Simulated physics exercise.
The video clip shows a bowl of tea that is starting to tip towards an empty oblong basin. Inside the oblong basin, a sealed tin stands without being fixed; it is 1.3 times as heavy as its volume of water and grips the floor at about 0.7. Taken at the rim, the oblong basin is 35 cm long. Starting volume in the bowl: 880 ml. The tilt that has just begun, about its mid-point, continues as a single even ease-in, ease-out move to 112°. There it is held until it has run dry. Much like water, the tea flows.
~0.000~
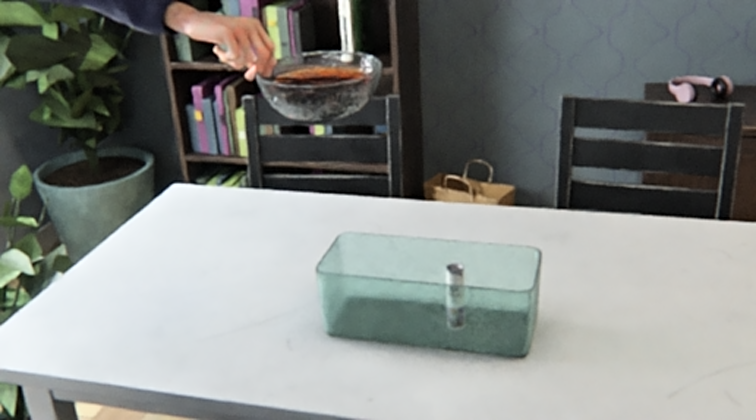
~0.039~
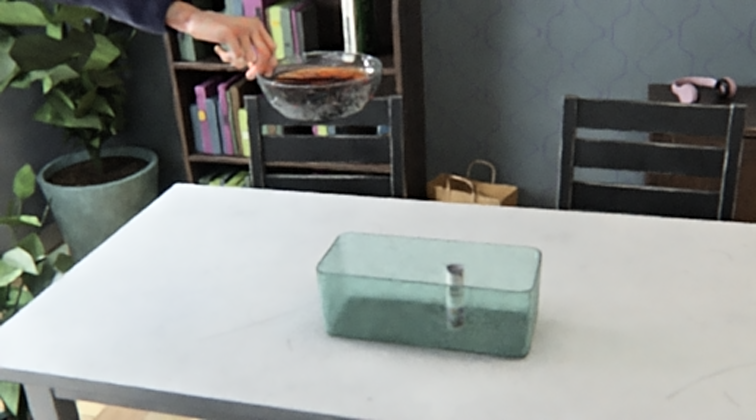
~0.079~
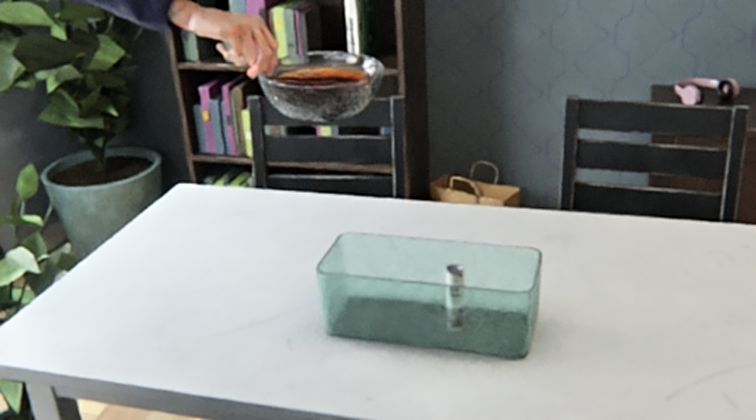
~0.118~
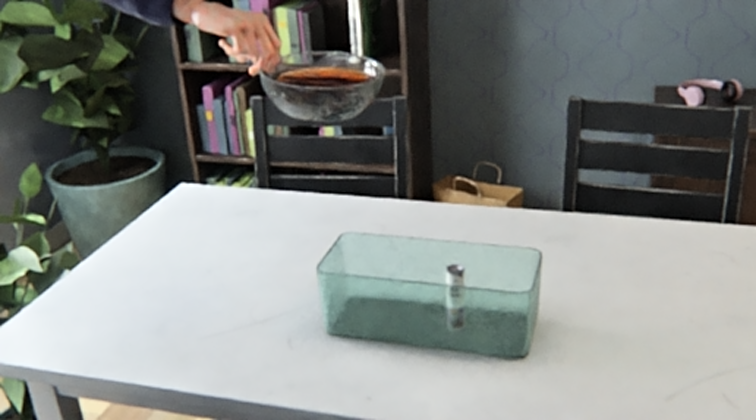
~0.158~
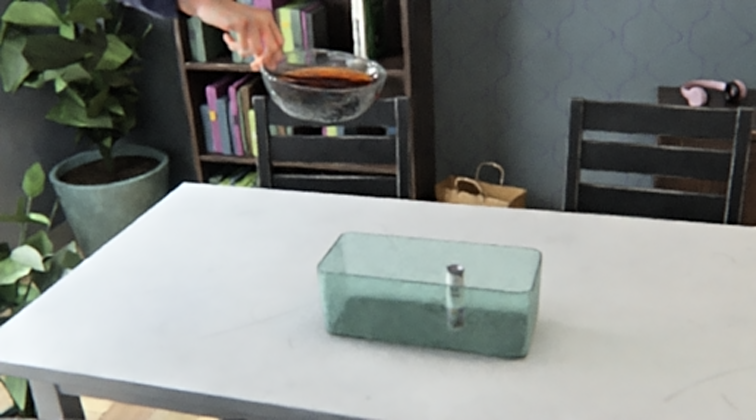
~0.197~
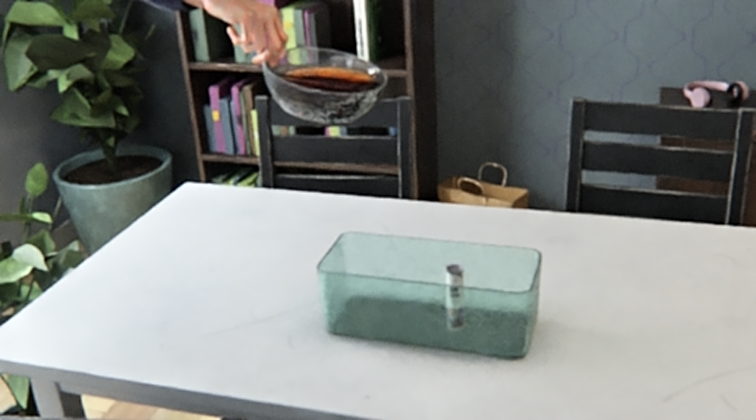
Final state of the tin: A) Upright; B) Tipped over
The answer is A.
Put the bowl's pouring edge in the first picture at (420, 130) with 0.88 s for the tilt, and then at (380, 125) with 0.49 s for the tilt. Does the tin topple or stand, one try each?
Try 1: Still standing; try 2: Tipped over.
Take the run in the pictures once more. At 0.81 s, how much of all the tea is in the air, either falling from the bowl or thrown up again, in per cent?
About 8 per cent.
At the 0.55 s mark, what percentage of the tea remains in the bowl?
Near 24 in a hundred.
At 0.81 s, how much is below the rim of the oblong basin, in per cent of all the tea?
Near 90 in a hundred.
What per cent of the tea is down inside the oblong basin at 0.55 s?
Around 4 percent.
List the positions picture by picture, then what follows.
In the first picture, tilt 0°; pouring edge (378, 71); surface from (269, 80) to (376, 83); the oblong basin's rim runs from (328, 252) to (538, 270); the tin's top is at (455, 270).
In the second picture, tilt 1°; pouring edge (379, 72); surface from (270, 80) to (376, 84).
In the third picture, tilt 2°; pouring edge (380, 74); surface from (271, 79) to (377, 85).
In the fourth picture, tilt 5°; pouring edge (381, 77); surface from (273, 78) to (378, 87).
In the fifth picture, tilt 9°; pouring edge (383, 82); surface from (275, 77) to (379, 88).
In the sixth picture, tilt 13°; pouring edge (383, 87); surface from (277, 76) to (381, 90).
After 0.55 s the tilt is 78° and 25 per cent is still to pour; the tin stands where it began.
After 0.81 s the tilt is 110° and 0 per cent is still to pour; the tin stands 1 cm from where it began.
After 1.08 s the tilt is 112° and 0 per cent is still to pour; the tin stands 1 cm from where it began.
After 1.38 s the tilt is 112° and 0 per cent is still to pour; the tin stands 1 cm from where it began.
In the end the tin stands 1 cm from where it began.
